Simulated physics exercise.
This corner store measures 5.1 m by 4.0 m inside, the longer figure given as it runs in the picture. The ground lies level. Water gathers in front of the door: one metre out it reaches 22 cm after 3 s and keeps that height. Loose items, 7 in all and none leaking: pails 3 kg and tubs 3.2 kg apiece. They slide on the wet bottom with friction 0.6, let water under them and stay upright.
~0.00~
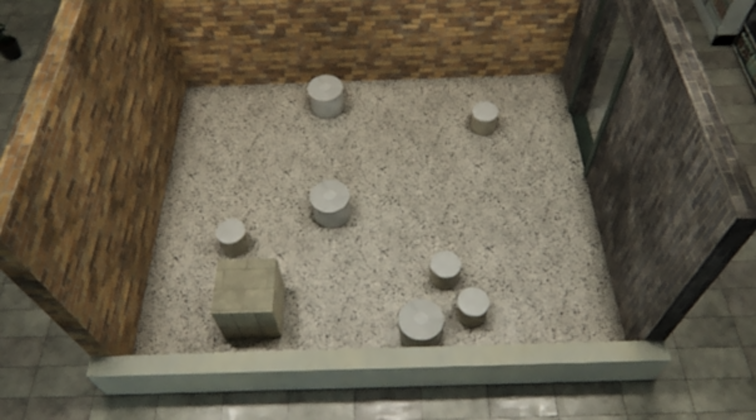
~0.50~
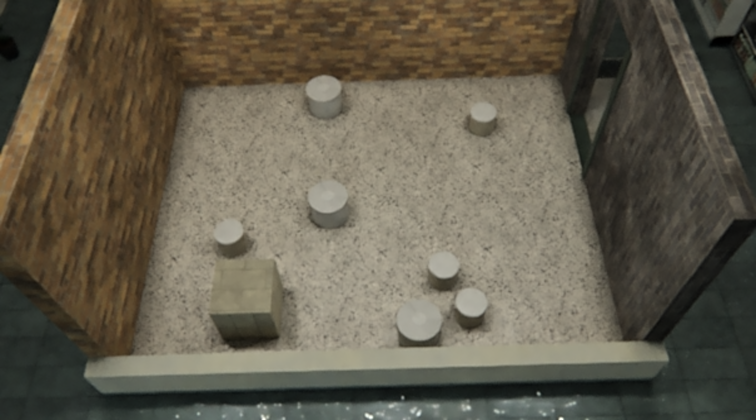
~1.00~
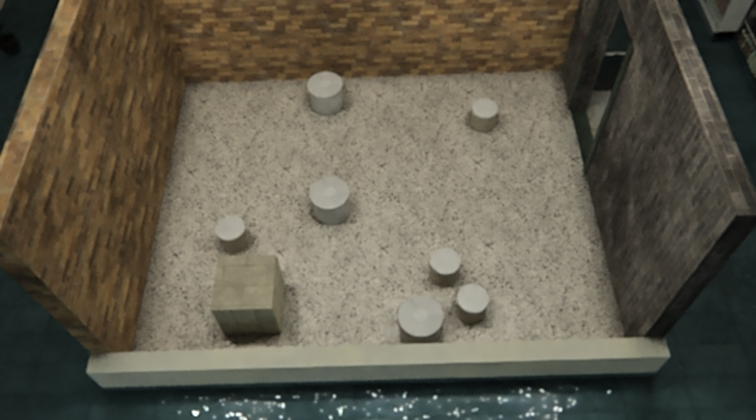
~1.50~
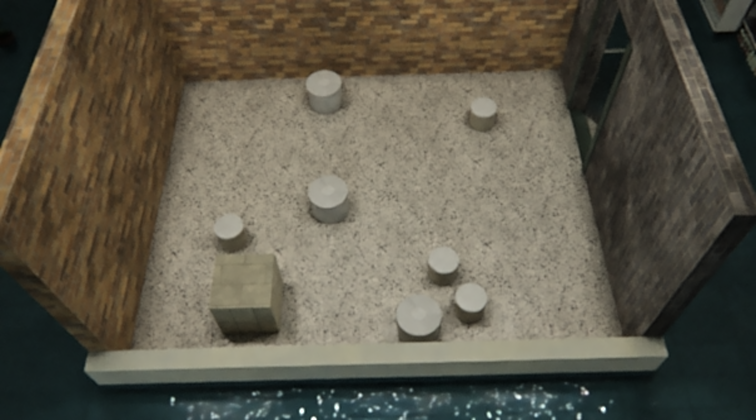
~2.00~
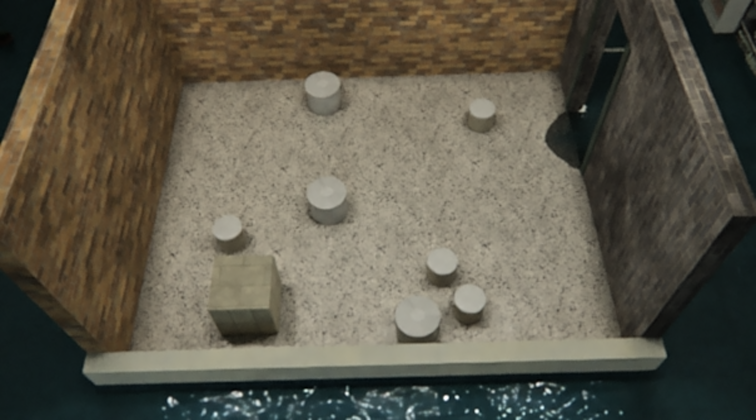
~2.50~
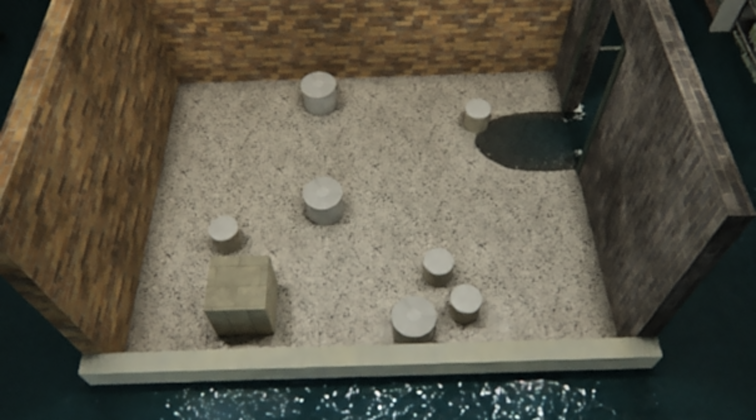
The clip shows a walled room from above, with grey cylindrical containers and a block standing still on a speckled floor, as dark water gathers outside, then enters through the doorway at right and spreads leftward across the floor.
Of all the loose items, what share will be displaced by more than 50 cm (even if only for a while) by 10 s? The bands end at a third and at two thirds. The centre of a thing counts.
Share: Between one and two thirds.
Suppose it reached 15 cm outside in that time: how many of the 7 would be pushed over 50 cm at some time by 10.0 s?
In that case 3 of them.
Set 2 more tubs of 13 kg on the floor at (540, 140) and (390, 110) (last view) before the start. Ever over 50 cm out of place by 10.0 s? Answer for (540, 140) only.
It is over.
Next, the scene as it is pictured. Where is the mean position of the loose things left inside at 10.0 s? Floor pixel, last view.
Near (295, 241).
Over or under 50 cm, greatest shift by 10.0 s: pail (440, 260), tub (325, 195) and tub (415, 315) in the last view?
In that order: Short of it, more, less.
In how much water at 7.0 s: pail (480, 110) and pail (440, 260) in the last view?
About 7 and 3 cm.
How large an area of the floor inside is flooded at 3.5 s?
Roughly 4.5 m2.
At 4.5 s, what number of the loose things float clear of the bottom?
I count 0.
After 3.5 s 0 of 7 are over 50 cm from their spots; 0 afloat.
After 4.5 s 1 of 7 are over 50 cm from their spots; 0 afloat.
After 7.0 s 3 of 7 are over 50 cm from their spots; 3 afloat.
After 10.0 s 4 of 7 are over 50 cm from their spots, and 4 have been at some point; 5 afloat.
